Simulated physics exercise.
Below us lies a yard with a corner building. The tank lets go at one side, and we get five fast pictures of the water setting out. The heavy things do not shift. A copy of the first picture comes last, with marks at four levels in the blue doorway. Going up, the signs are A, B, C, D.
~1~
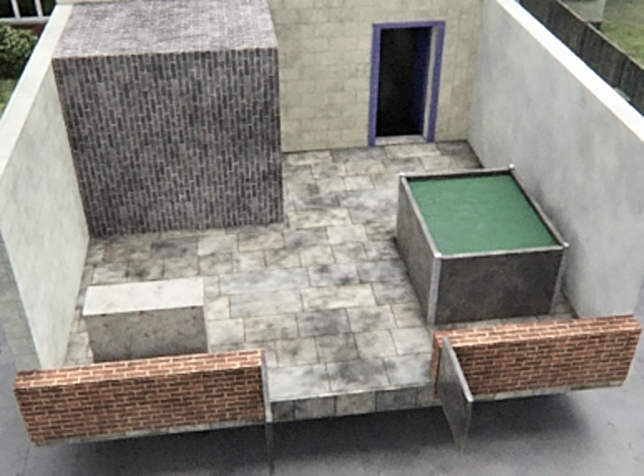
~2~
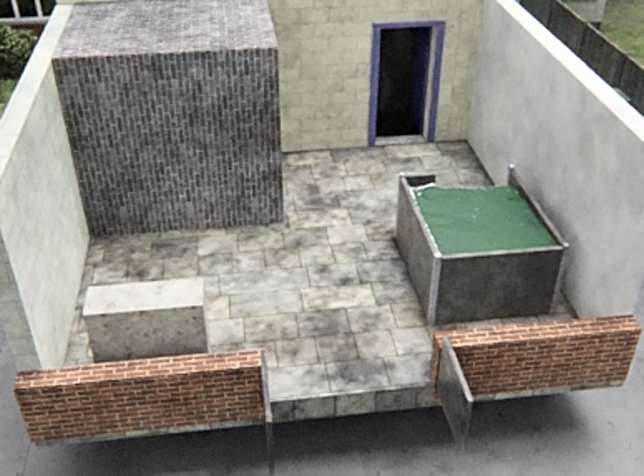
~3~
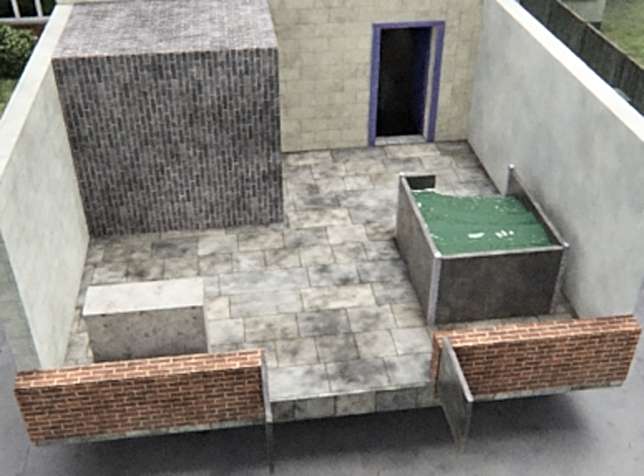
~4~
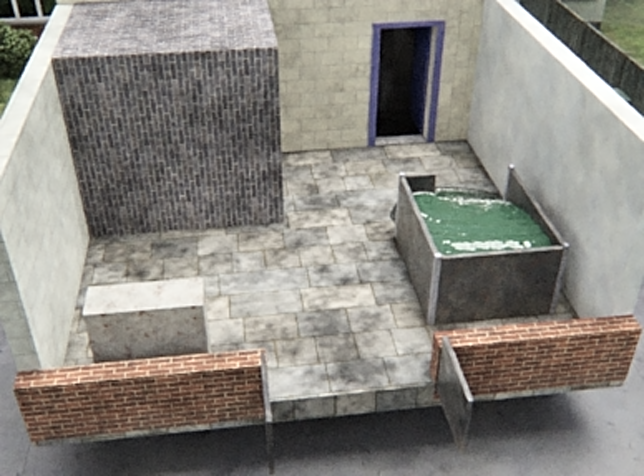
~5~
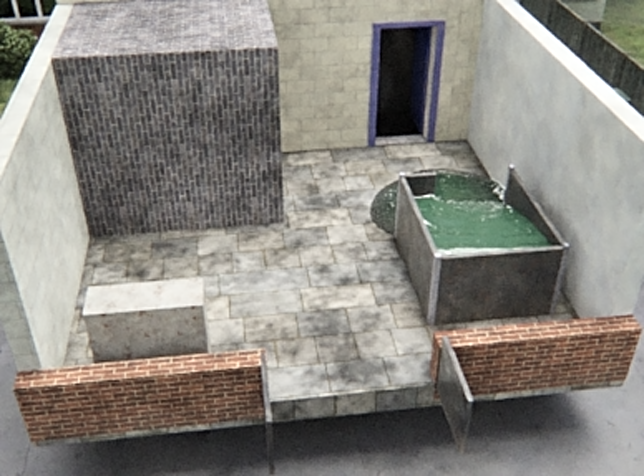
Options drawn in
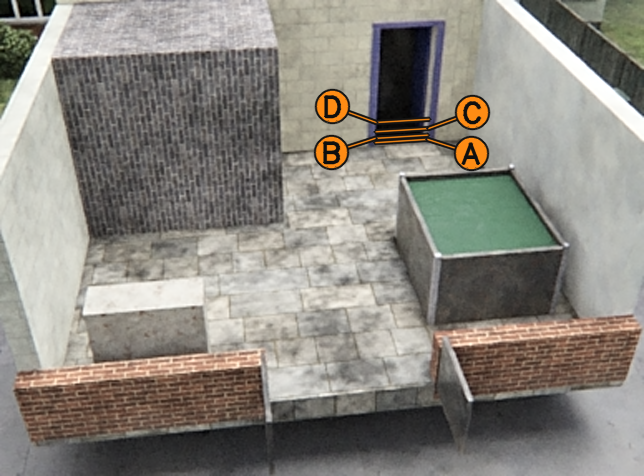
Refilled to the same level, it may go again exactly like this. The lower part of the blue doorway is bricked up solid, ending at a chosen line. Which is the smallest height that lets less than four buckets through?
D will do.
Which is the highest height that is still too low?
That is height C.
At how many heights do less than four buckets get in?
One of the four.
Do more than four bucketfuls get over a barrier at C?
Yes.
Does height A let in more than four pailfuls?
Yes, it does.
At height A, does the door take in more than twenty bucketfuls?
Yes.
On the marked copy, A at (401, 141); B at (401, 136); C at (402, 130); D at (402, 120); from the bottom up A, B, C, D.
If A is chosen, dozens of bucketfuls pour in.
If B is chosen, dozens of bucketfuls pour in.
If C is chosen, about 13 bucketfuls get in.
If D is chosen, a bucket or two gets in.
